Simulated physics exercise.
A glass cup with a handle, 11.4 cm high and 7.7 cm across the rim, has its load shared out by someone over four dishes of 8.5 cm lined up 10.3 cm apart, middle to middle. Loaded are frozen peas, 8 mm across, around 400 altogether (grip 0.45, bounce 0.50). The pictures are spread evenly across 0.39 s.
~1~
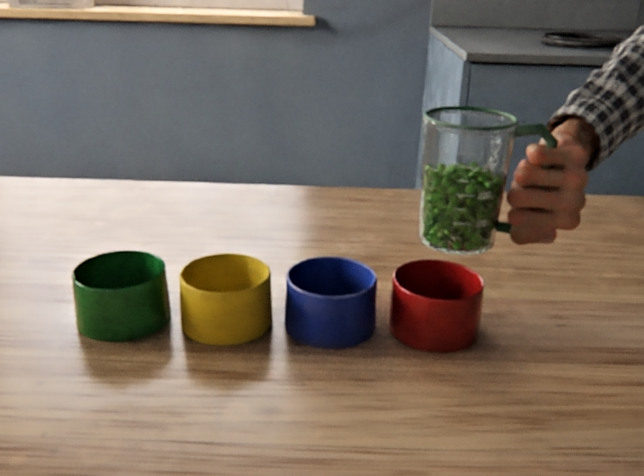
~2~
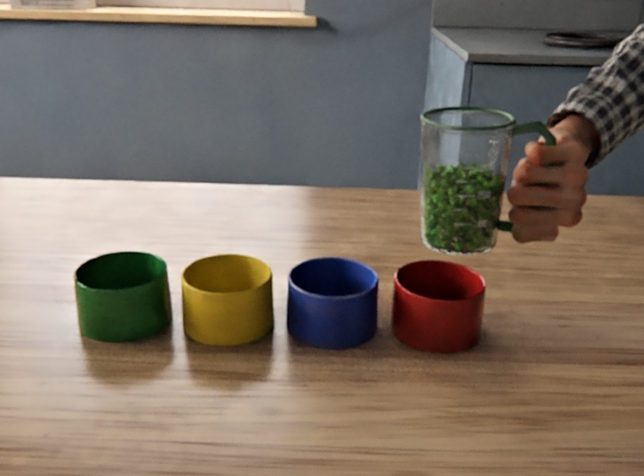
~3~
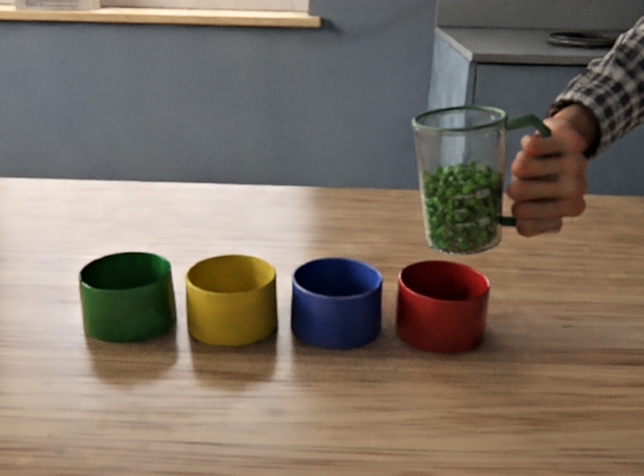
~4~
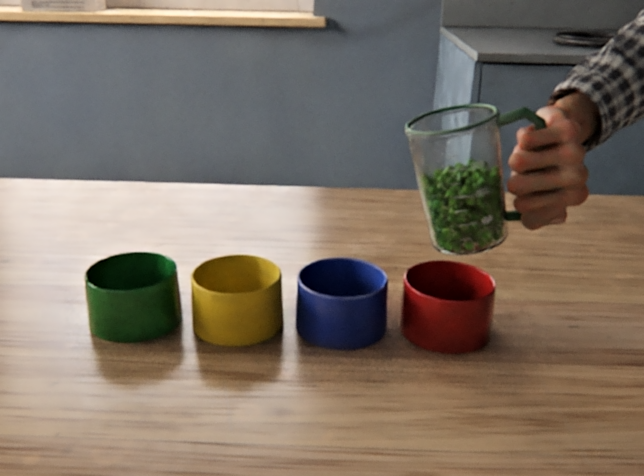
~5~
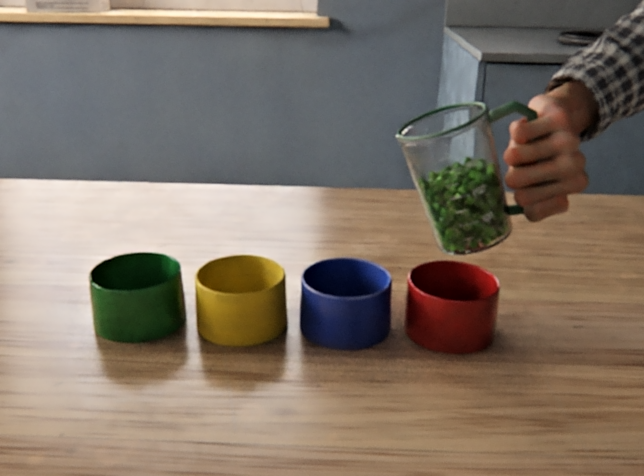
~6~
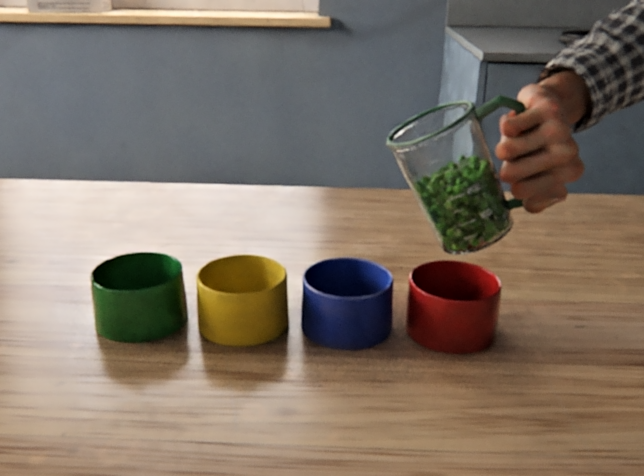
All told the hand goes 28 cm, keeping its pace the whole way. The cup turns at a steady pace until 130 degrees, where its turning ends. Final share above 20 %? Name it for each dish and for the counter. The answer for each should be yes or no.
Red - no, blue - no, green - no, yellow - yes, counter - yes.
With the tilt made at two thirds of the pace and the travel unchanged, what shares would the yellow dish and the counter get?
Then: Yellow 100; counter 0.
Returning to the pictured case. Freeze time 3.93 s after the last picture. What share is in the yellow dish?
By that moment it's near 35 percent.
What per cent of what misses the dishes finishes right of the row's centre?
Roughly 40 per cent.
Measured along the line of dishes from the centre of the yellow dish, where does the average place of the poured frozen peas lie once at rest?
I'd say about 3 cm, heading up the x axis.
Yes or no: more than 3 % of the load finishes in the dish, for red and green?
Checking red: It falls short; checking green: It falls short.
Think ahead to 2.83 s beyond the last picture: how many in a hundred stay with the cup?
It works out to about 0 per cent of the load.
Then, 1.70 s after the last picture, tilt 130 degrees; cup holds 0 %, blue 10 %, yellow 35 %.
Then, 2.83 s after the last picture, tilt 130 degrees; cup holds 0 %, blue 10 %, yellow 35 %.
Then, 3.93 s after the last picture, tilt 130 degrees; cup holds 0 %, blue 10 %, yellow 35 %.
In the end, red 0 %, blue 10 %, green 0 %, yellow 35 %, counter 55 %.
